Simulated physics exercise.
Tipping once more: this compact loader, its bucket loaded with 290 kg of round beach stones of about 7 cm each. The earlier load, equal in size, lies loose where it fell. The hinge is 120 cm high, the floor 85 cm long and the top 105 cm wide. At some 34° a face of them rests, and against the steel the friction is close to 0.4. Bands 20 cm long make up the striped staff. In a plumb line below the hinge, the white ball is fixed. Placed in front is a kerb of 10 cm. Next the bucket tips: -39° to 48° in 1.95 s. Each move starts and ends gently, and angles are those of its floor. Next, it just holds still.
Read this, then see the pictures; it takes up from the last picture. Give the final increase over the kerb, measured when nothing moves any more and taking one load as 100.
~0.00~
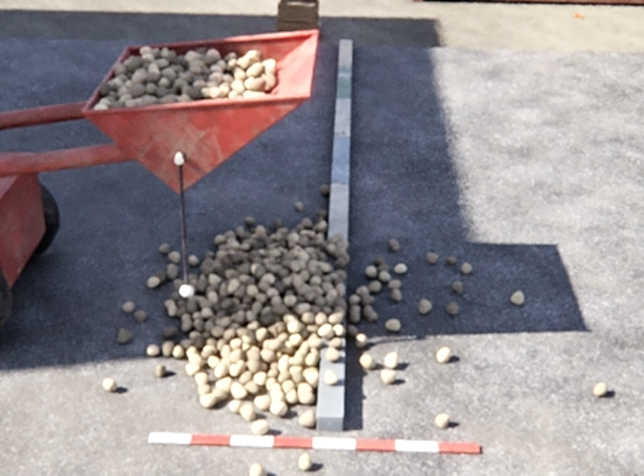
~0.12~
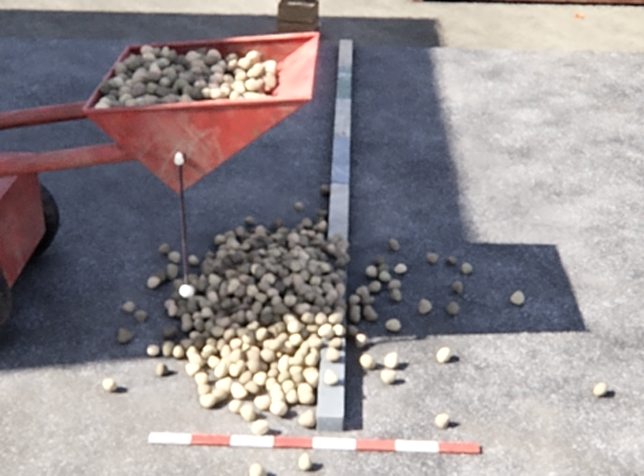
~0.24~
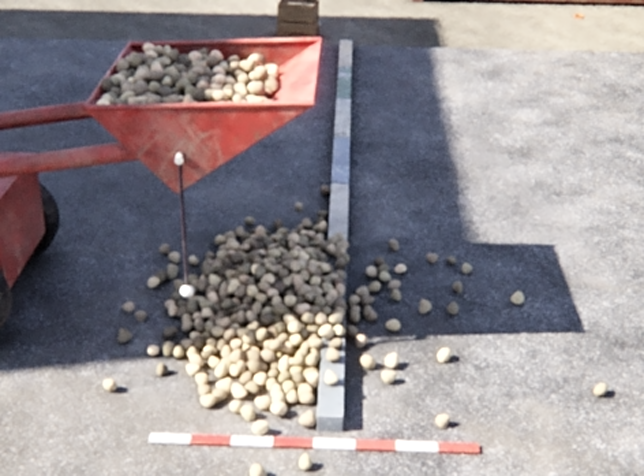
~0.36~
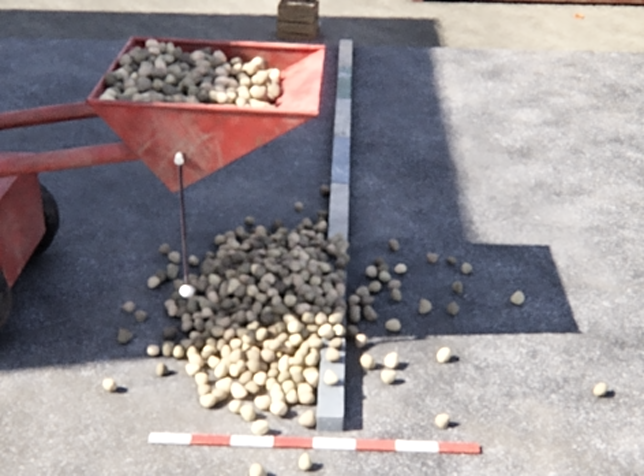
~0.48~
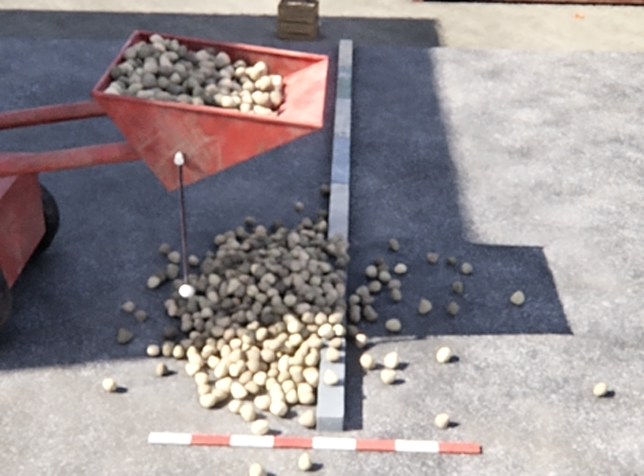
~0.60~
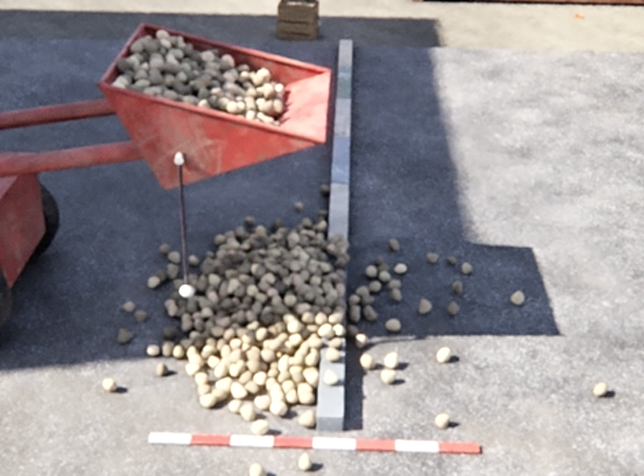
Close to 68 parts in a hundred.
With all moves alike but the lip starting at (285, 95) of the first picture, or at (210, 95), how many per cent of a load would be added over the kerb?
Roughly 50 and 5 percent, in that order.
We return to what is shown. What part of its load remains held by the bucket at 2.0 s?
Close to 5 in a hundred is still held.
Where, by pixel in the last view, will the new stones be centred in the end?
The middle ends up near (374, 299).
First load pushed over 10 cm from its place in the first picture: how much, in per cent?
Near 5 per cent, I reckon.
After 1.5 s the floor is at 34°; in per cent of one load, 84 in the bucket, 111 on this side of the kerb, 6 over the kerb; the foremost stones are at (476, 300).
After 2.0 s the floor is at 48°; in per cent of one load, 3 in the bucket, 144 on this side of the kerb, 53 over the kerb; the foremost stones are at (504, 318).
After 2.4 s the floor is at 48°; in per cent of one load, 0 in the bucket, 129 on this side of the kerb, 72 over the kerb; the foremost stones are at (572, 330).
After 4.9 s the floor is at 48°; in per cent of one load, 0 in the bucket, 127 on this side of the kerb, 73 over the kerb; the foremost stones are at (632, 318). Net gain over the kerb, 68.
